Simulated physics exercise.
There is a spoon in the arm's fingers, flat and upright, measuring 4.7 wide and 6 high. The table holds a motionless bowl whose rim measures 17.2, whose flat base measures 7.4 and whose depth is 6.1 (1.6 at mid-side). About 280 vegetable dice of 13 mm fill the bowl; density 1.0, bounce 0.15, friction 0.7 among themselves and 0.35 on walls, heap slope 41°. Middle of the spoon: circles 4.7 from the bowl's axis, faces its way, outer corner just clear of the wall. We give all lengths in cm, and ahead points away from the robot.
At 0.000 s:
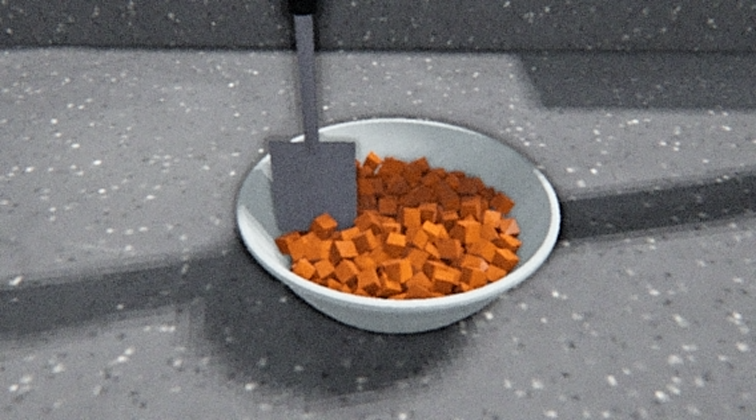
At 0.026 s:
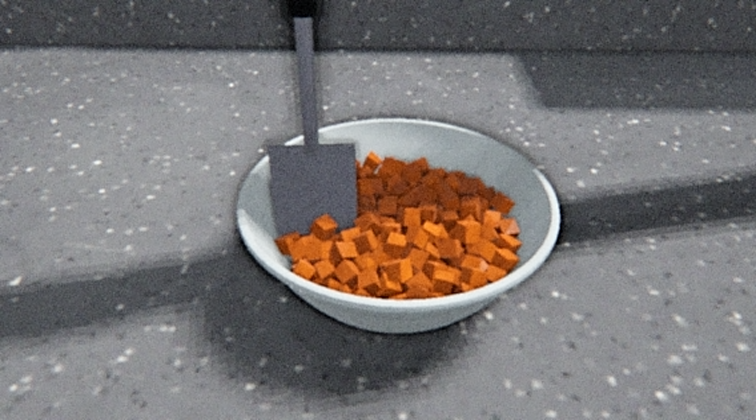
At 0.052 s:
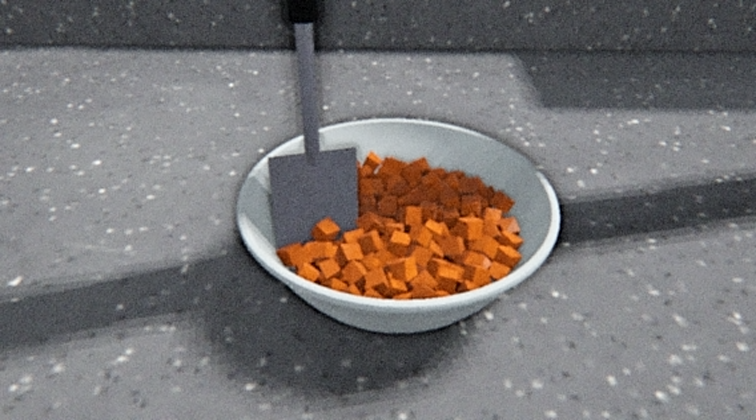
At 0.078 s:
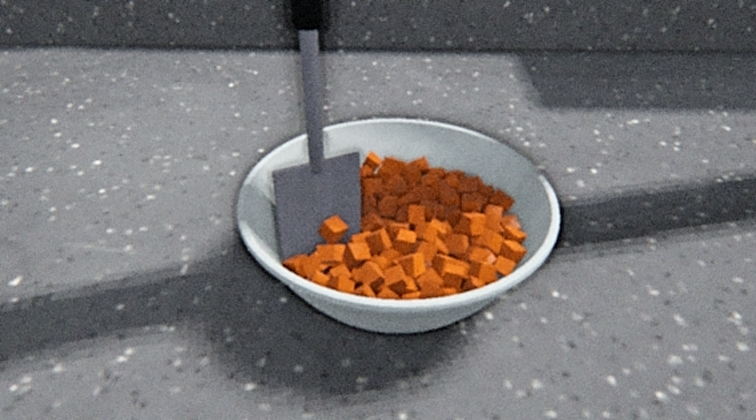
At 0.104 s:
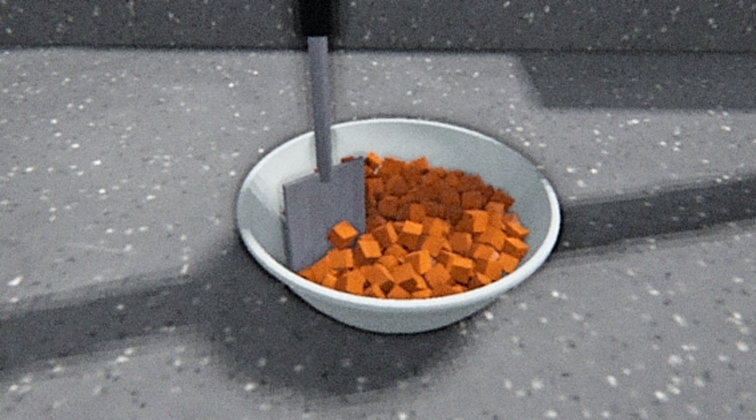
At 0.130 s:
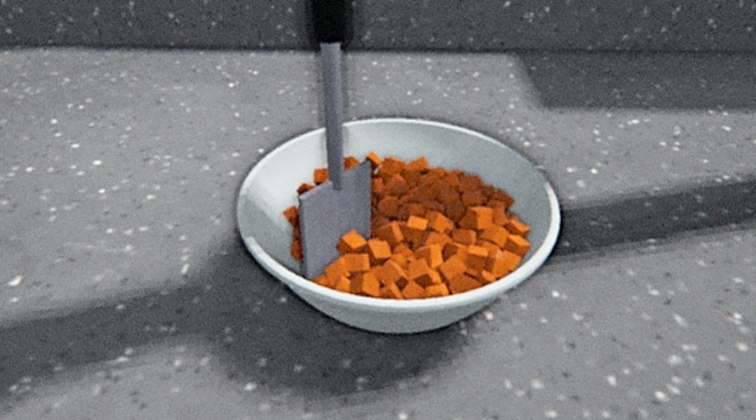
On a speckled grey surface, a flat grey tool turns through orange cubes in a white bowl.
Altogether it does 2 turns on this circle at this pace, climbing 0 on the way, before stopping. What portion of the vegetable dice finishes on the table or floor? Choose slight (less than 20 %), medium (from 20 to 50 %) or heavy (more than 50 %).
The share is medium.
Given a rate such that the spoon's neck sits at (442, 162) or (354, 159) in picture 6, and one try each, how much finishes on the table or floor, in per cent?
It comes to close to 60 per cent and close to 50 per cent.
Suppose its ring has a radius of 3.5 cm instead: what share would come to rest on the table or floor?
Close to 40 in a hundred then.
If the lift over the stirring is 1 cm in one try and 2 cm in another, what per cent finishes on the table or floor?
I'd say some 35 per cent, and some 30 per cent.
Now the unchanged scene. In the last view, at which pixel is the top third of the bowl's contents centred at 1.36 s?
About (426, 169).
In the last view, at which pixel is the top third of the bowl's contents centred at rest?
Near (338, 267).
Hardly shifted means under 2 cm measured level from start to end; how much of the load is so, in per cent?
About 5 %.
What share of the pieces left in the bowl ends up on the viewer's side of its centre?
I'd put it at roughly 65 per cent.
By 0.74 s, 313° round, highest piece 9 above the table; 217 in the bowl, 52 on the table or floor, 11 in flight or on the tool.
By 1.36 s, 219° round, highest piece 8 above the table; 175 in the bowl, 100 on the table or floor, 5 in flight or on the tool.
By 1.87 s, 0° round, highest piece 7 above the table; 160 in the bowl, 119 on the table or floor, 1 in flight or on the tool.
By 2.57 s, 0° round, highest piece 7 above the table; 160 in the bowl, 120 on the table or floor.
Final count, 160 in the bowl, 120 on the table or floor. That is 43 % on the table or floor.
